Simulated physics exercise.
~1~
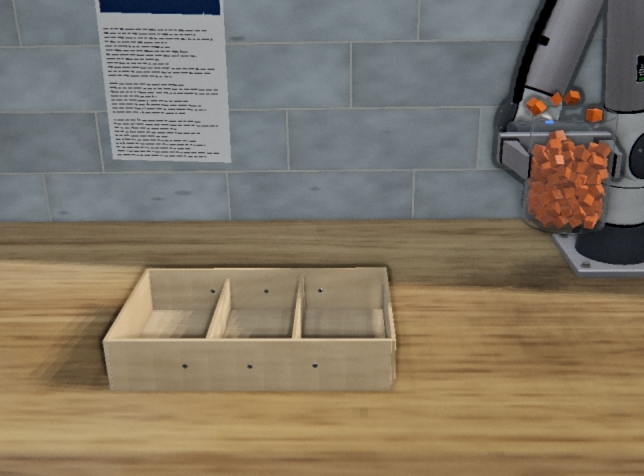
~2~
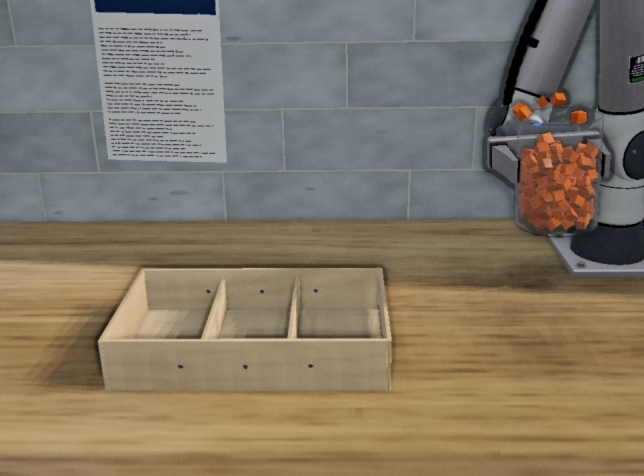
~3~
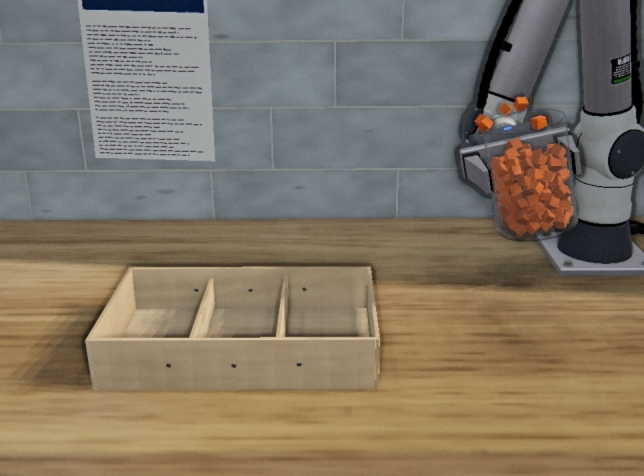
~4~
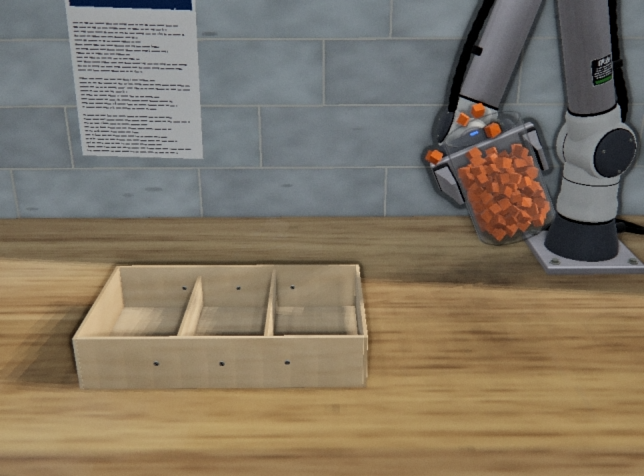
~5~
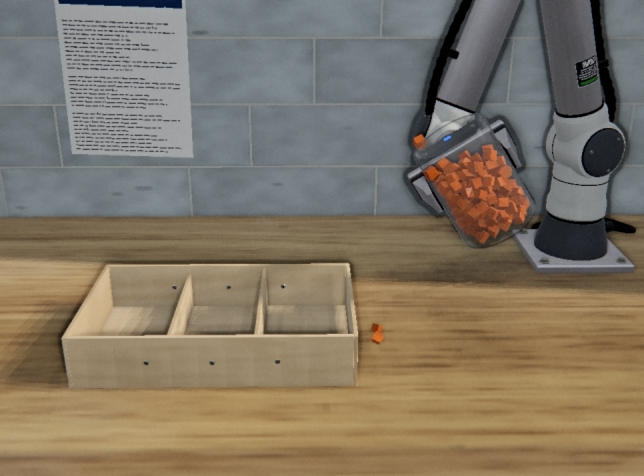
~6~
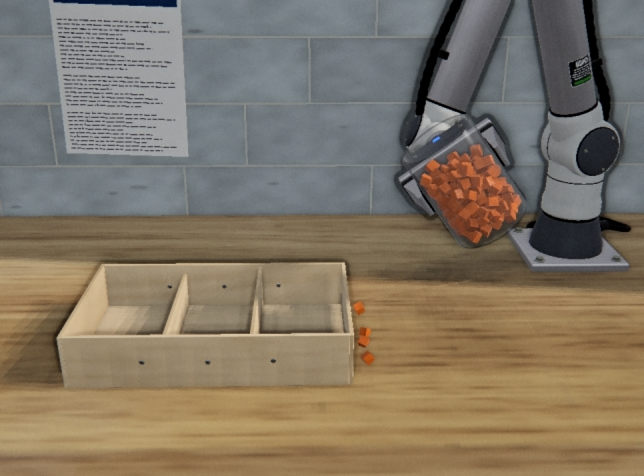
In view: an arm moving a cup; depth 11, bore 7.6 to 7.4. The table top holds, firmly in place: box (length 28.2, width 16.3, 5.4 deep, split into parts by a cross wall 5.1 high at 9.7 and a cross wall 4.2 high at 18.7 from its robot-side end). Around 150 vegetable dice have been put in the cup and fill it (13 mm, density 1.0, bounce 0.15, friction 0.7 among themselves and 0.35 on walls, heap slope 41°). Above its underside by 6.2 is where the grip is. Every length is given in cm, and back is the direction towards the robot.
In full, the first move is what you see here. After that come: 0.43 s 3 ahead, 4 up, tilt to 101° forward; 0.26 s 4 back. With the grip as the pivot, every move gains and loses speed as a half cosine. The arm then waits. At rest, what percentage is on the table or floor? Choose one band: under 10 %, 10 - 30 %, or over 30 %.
Between 10 and 30 %.
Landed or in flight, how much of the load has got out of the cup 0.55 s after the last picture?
Near 10 per cent.
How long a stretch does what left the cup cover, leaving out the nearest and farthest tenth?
It covers about 12 centimetres.
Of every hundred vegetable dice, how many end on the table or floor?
It should be close to 15 per cent.
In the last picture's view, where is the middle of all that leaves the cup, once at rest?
Around pixel (365, 333).
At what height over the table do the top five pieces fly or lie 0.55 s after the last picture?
Roughly 26 centimetres, give or take.
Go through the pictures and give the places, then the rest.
Cup middle at (568, 170), level; upper third of the load around (568, 158), from x 530 to 605, top at y 100; 149 in the cup, in the first picture.
Cup middle at (558, 172), tilted 3° forward; upper third of the load around (556, 160), from x 520 to 590, top at y 100, in the second picture.
Cup middle at (530, 176), tilted 12° forward; upper third of the load around (530, 164), from x 480 to 565, top at y 105, in the third picture.
Cup middle at (500, 179), tilted 24° forward; upper third of the load around (500, 170), from x 430 to 545, top at y 110; 147 in the cup, 2 in flight or on a rim, in the fourth picture.
Cup middle at (475, 183), tilted 33° forward; upper third of the load around (477, 174), from x 375 to 520, top at y 140; 145 in the cup, 2 on the table or floor, 2 in flight or on a rim, in the fifth picture.
Cup middle at (465, 183), tilted 36° forward; upper third of the load around (470, 175), from x 360 to 515, top at y 150; 145 in the cup, 4 on the table or floor, in the sixth picture.
Then, 0.28 s later, tilted 82° forward, highest piece 25 above the table; 145 in the cup, 4 on the table or floor.
Then, 0.55 s later, tilted 101° forward, highest piece 27 above the table; 134 in the cup, 4 on the table or floor, 1 in the robot-side part, 10 in flight or on a rim.
Then, 0.89 s later, tilted 101° forward, highest piece 26 above the table; 124 in the cup, 17 on the table or floor, 6 in the robot-side part, 2 in flight or on a rim.
Then, 1.94 s later, tilted 101° forward, highest piece 26 above the table; 120 in the cup, 23 on the table or floor, 6 in the robot-side part.
At rest, 120 in the cup, 23 on the table or floor, 6 in the robot-side part. That is 15 % on the table or floor.
